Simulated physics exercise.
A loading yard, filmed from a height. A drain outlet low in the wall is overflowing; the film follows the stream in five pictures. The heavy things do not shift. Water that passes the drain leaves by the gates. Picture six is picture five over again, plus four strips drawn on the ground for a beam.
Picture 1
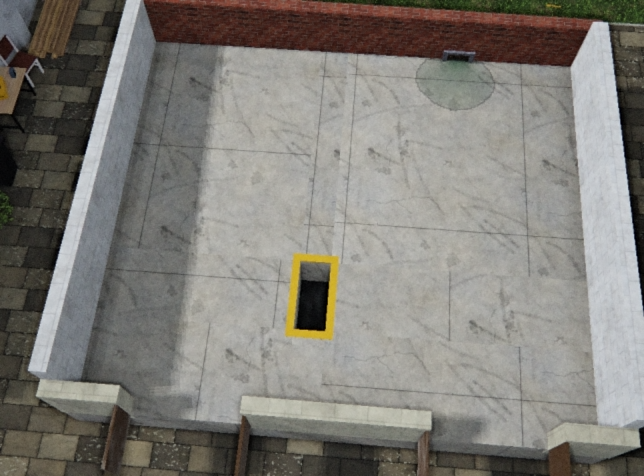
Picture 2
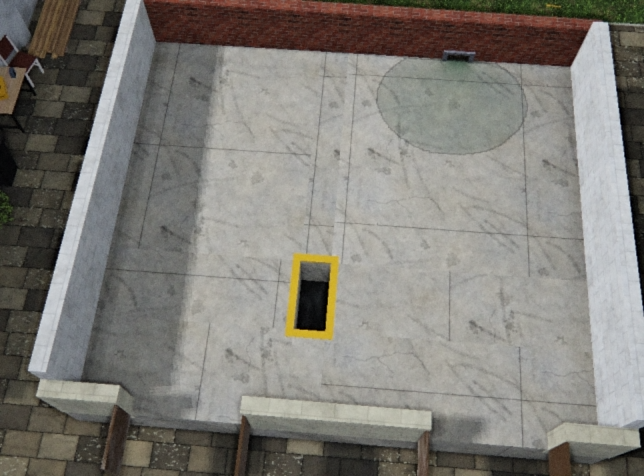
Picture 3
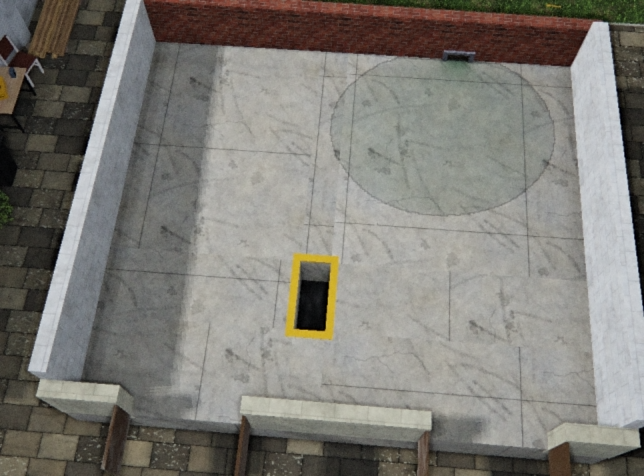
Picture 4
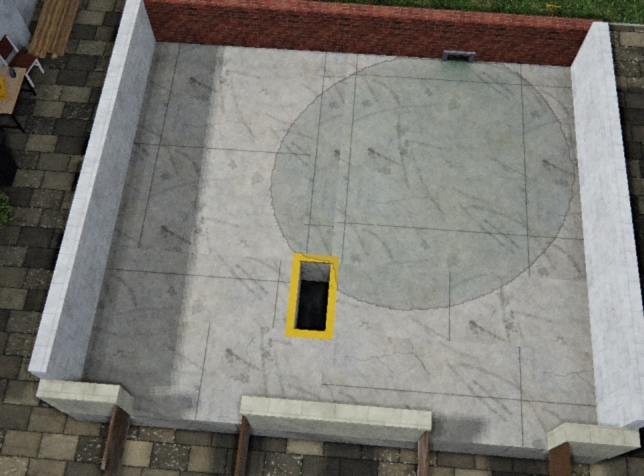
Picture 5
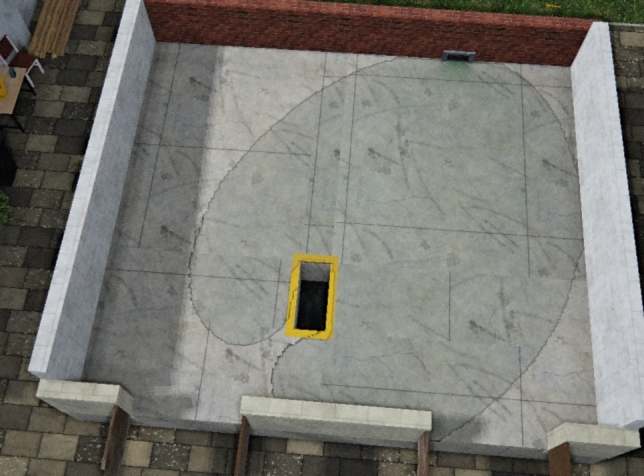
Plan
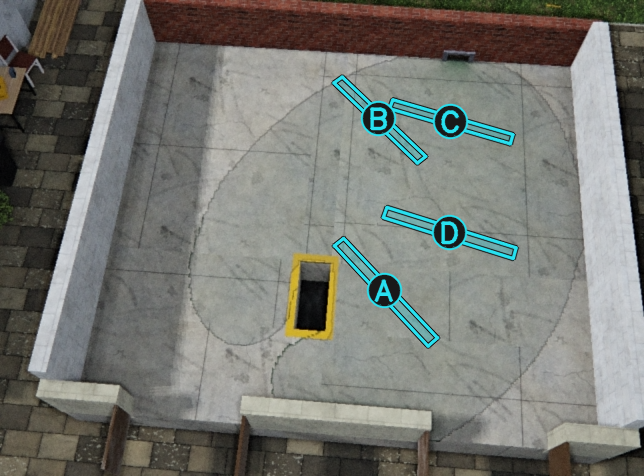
At first, a small patch of water lies below an outlet at the foot of the brick wall in a walled yard seen from above. The patch widens into a large round sheet, spreading down and left across the pale floor, then reaches the yellow-edged drain pit and wraps around it.
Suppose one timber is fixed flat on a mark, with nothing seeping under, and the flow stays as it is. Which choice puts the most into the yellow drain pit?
Use spot D.
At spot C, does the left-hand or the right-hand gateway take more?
The left one.
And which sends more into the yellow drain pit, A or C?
A.
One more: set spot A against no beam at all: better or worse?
It is worse.
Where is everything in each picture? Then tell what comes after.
The first picture shows outfall at (458, 56); yellow drain pit at (313, 295); open gate at (191, 404); open gate at (485, 428); 2 % of the ground under water, visible out to (428, 95); yellow drain pit still dry.
In the second picture, 8 % of the ground under water, visible out to (431, 147); yellow drain pit still dry.
In the third picture, 18 % of the ground under water, visible out to (436, 213); yellow drain pit still dry.
In the fourth picture, 35 % of the ground under water, visible out to (359, 292); yellow drain pit still dry.
In the fifth picture, 54 % of the ground under water, visible out to (221, 326); yellow drain pit taking water.
In cyan, A from (339, 242) to (432, 342); B from (338, 79) to (421, 159); C from (391, 104) to (511, 139); D from (385, 212) to (514, 253).
Choosing A, about 9 % of the stream goes into the yellow drain pit, about 91 % out by the gates.
Choosing B, about 8 % of the stream goes into the yellow drain pit, about 91 % out by the gates.
Choosing C, about 4 % of the stream goes into the yellow drain pit, about 96 % out by the gates.
Choosing D, about 20 % of the stream goes into the yellow drain pit, about 80 % out by the gates.
